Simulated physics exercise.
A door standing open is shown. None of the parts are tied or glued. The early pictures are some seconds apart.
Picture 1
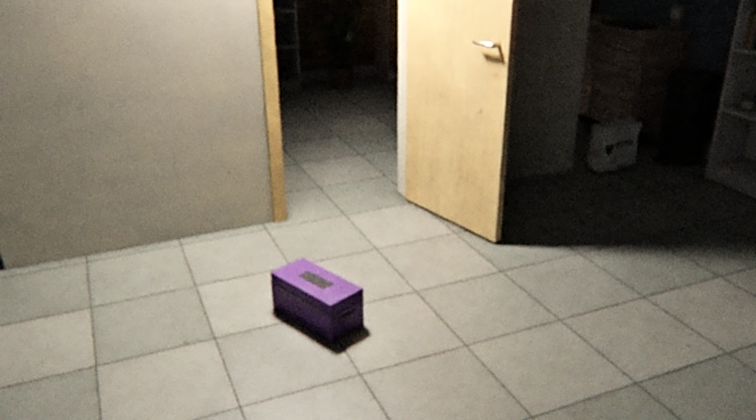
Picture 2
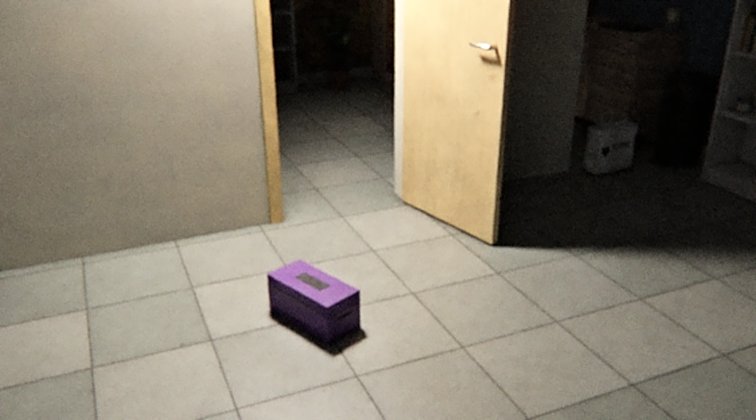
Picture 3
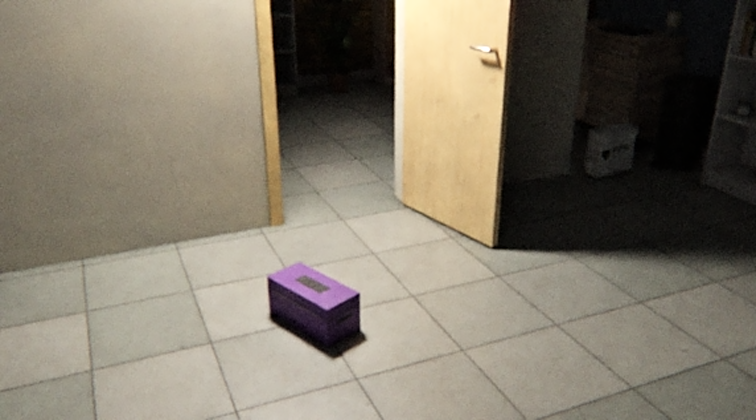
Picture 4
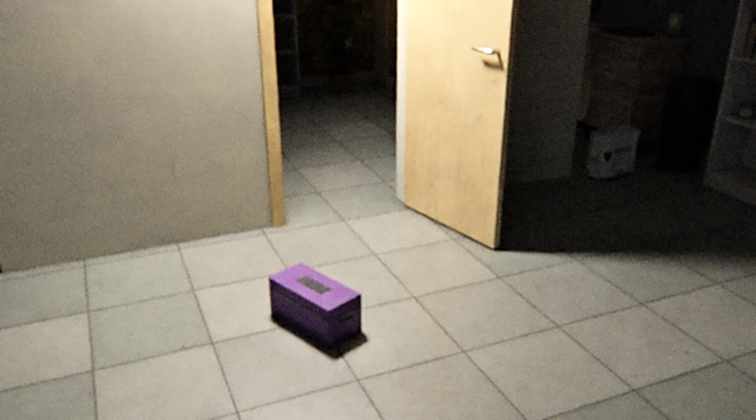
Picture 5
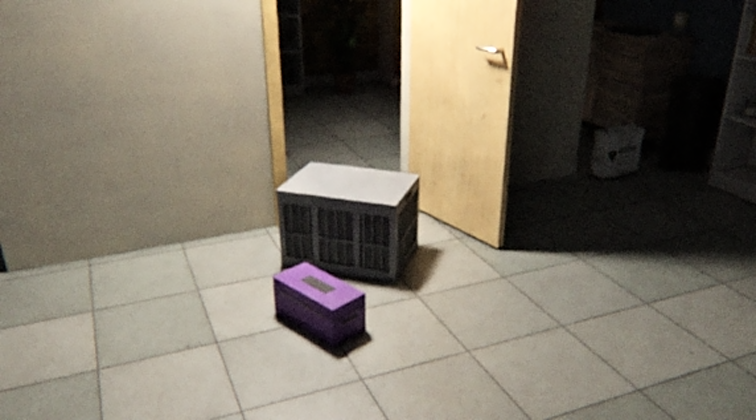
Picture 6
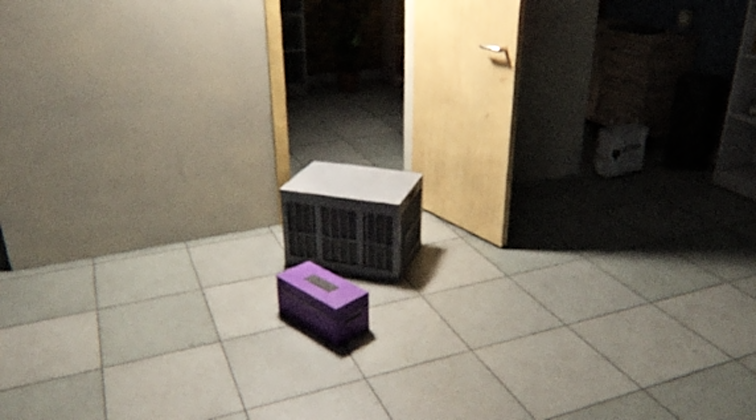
Grey chest appearing abruptly in front of an open doorway, behind a purple toolbox sitting still on the tiled floor.
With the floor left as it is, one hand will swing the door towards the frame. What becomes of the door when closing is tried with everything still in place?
The way is obstructed.
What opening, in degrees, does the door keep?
Roughly 70 degrees open.
Then, 0.70 s on from there, open by 93°.
Then, 1.10 s on from there, open by 81°.
In the end, open by 71°; both unmoved. At the end, from the last picture's camera, grey chest near (354, 219).
